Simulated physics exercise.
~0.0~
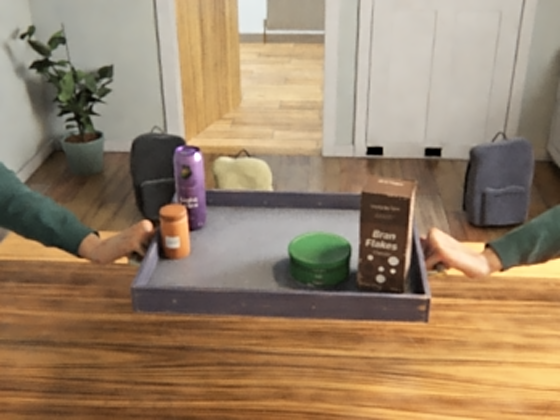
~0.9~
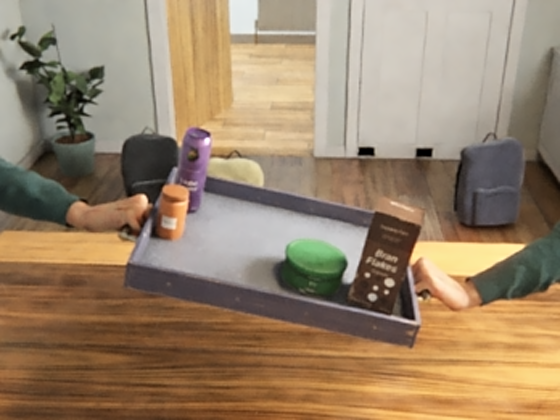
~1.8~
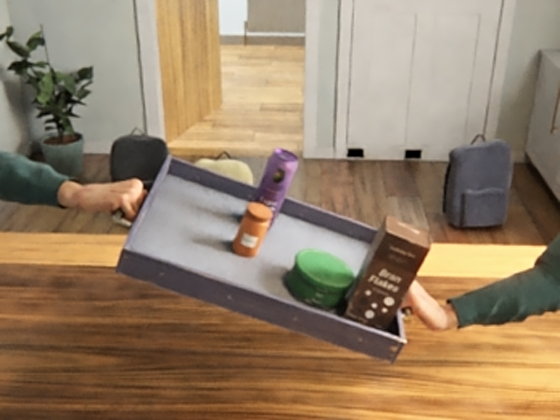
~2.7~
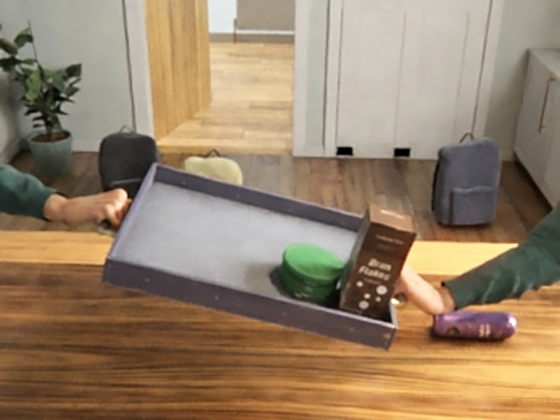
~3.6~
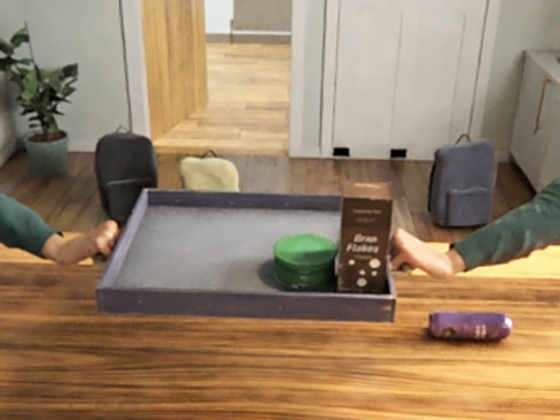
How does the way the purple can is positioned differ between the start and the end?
At the start the purple can stands upright on the tray, and at the end it lies on its side on the table to the right of the tray.
